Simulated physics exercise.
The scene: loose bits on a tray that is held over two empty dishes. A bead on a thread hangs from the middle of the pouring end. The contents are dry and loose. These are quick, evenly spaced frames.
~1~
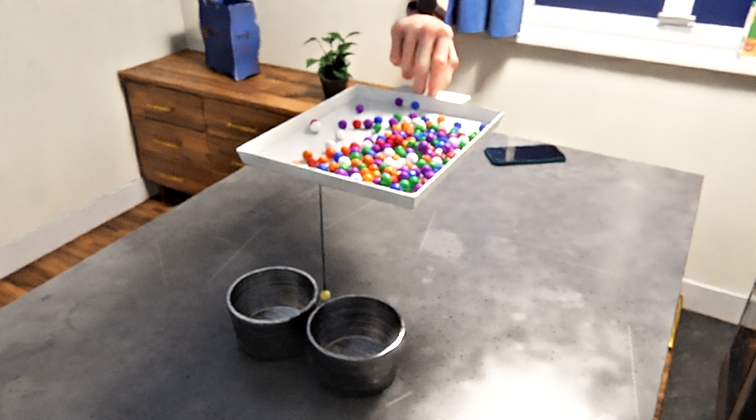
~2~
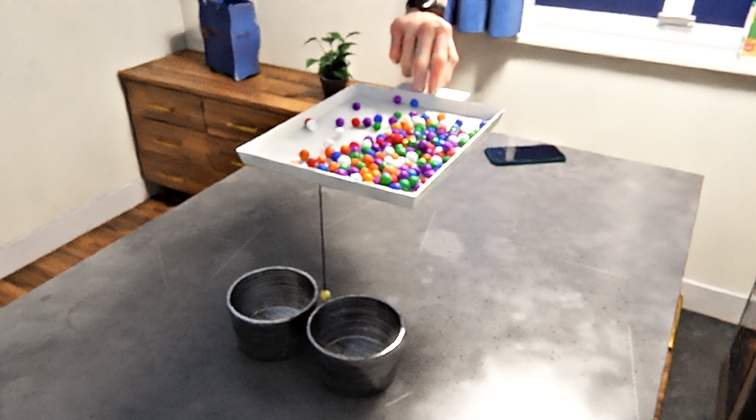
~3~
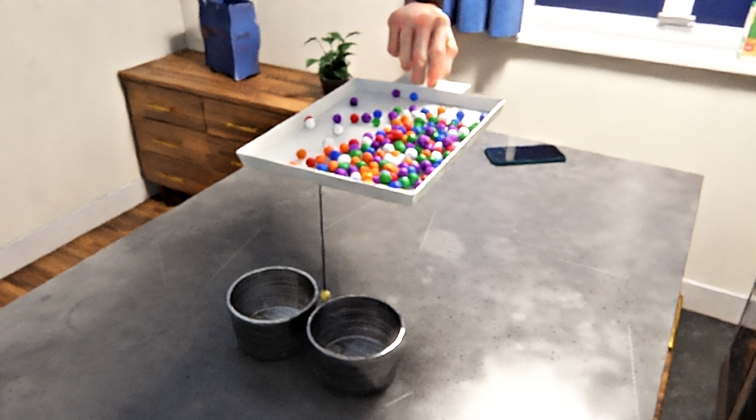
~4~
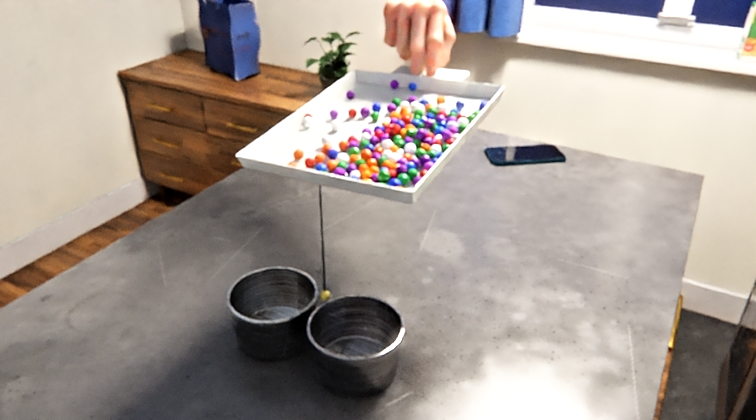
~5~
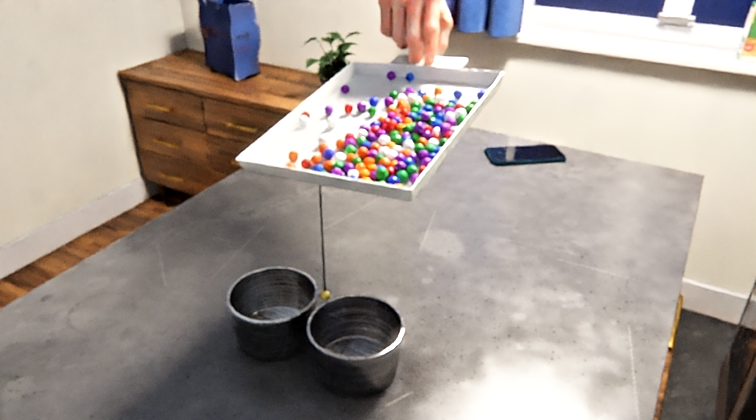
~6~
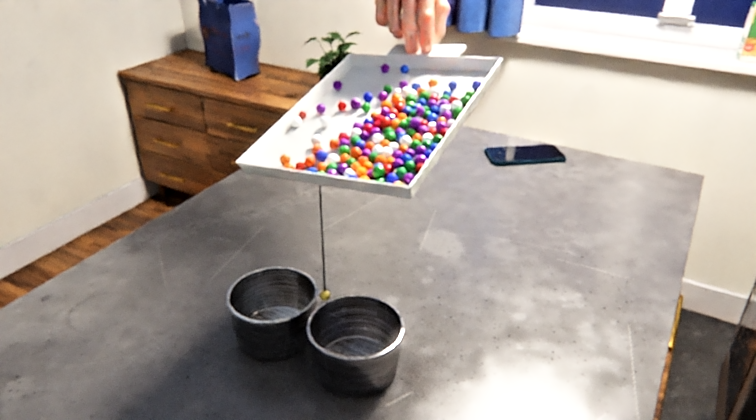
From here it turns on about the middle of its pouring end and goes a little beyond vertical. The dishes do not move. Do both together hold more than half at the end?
In the dishes lies more than half of it.
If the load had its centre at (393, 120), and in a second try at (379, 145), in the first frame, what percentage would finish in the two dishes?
In turn 70 and 60 in a hundred.
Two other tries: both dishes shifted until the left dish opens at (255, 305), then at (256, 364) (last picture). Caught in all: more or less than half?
First the larger part, then less than half.
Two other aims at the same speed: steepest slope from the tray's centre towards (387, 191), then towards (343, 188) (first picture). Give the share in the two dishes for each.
About 20 and 20 per cent.
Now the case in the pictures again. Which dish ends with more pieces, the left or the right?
Fuller: The dish on the left.
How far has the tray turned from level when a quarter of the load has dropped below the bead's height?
Roughly 70°.
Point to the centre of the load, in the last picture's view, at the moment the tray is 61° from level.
Roughly at (291, 162).
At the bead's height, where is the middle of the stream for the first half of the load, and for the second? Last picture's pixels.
Early half (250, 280), late half (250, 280).
Shortly afterwards, tray tipped steeply; the bulk on the tray; only a few in the left dish; only a few outside both; near a quarter in the air.
Next, tray tipped past a quarter turn; only a few on the tray; near two thirds in the left dish; near a third outside both; only a few in the air.
Some moments later, tray tipped past a quarter turn; near two thirds in the left dish; near a third outside both.
In the end, tray tipped past a quarter turn; none at all in the right dish; near two thirds in the left dish; near a third outside both.
